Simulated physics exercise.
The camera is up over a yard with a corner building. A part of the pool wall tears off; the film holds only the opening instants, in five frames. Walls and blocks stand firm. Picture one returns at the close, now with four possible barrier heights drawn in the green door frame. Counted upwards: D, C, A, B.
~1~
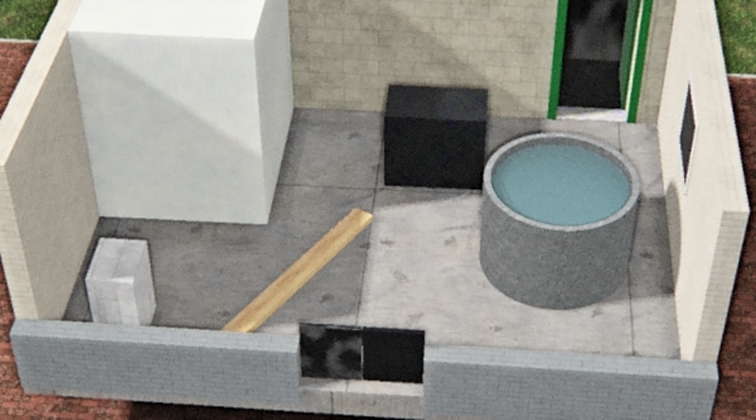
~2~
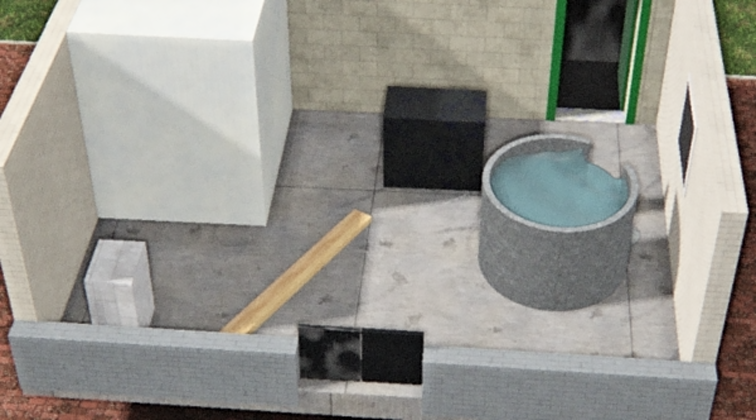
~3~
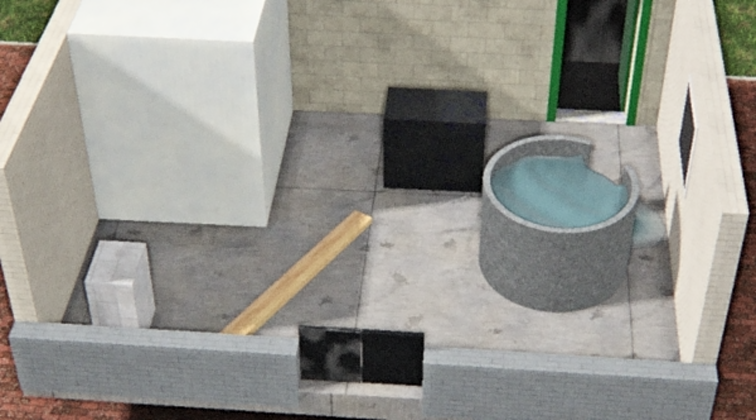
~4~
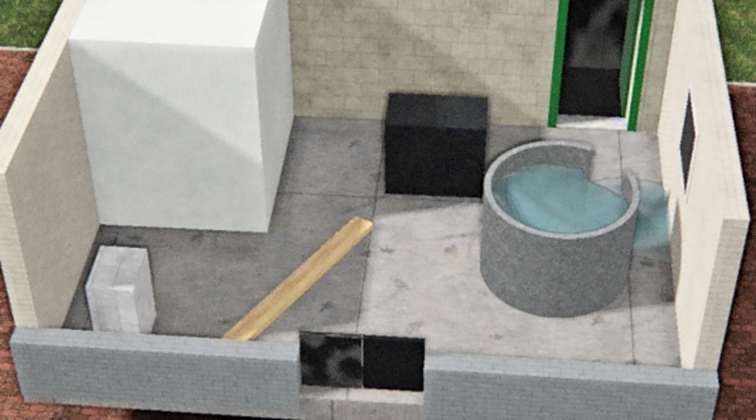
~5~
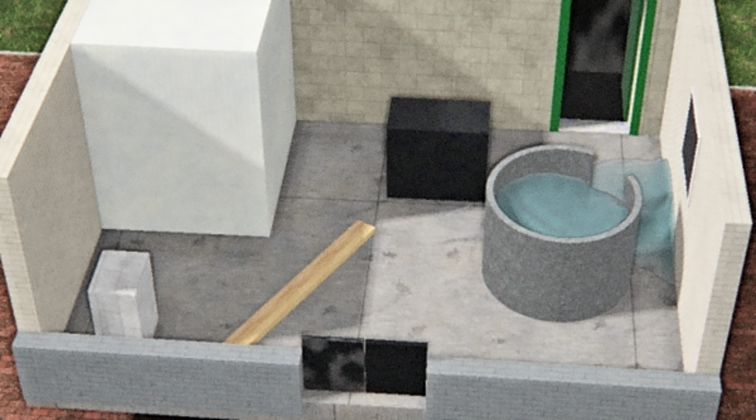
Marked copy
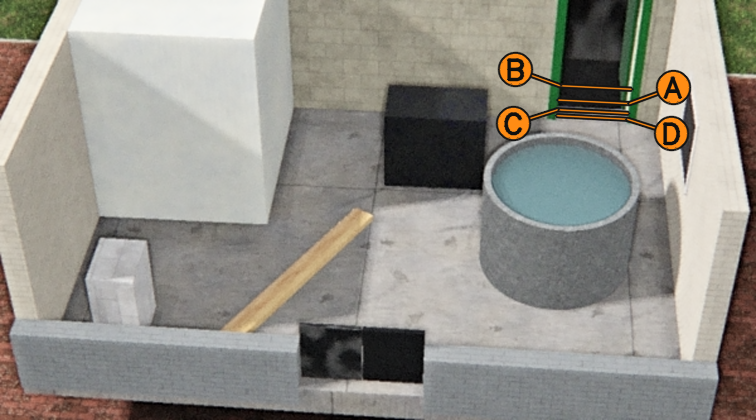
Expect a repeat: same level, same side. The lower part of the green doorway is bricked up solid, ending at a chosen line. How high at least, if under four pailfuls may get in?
Choose B.
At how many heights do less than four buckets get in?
One of the four.
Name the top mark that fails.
That is mark A.
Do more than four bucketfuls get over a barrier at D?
Yes, it does.
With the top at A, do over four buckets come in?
Yes, it does.
On the marked copy, A at (593, 101); B at (595, 87); C at (592, 111); D at (592, 117); from the bottom up D, C, A, B.
With A, about 14 bucketfuls get in.
With B, a bucket or two gets in.
With C, dozens of bucketfuls pour in.
With D, dozens of bucketfuls pour in.
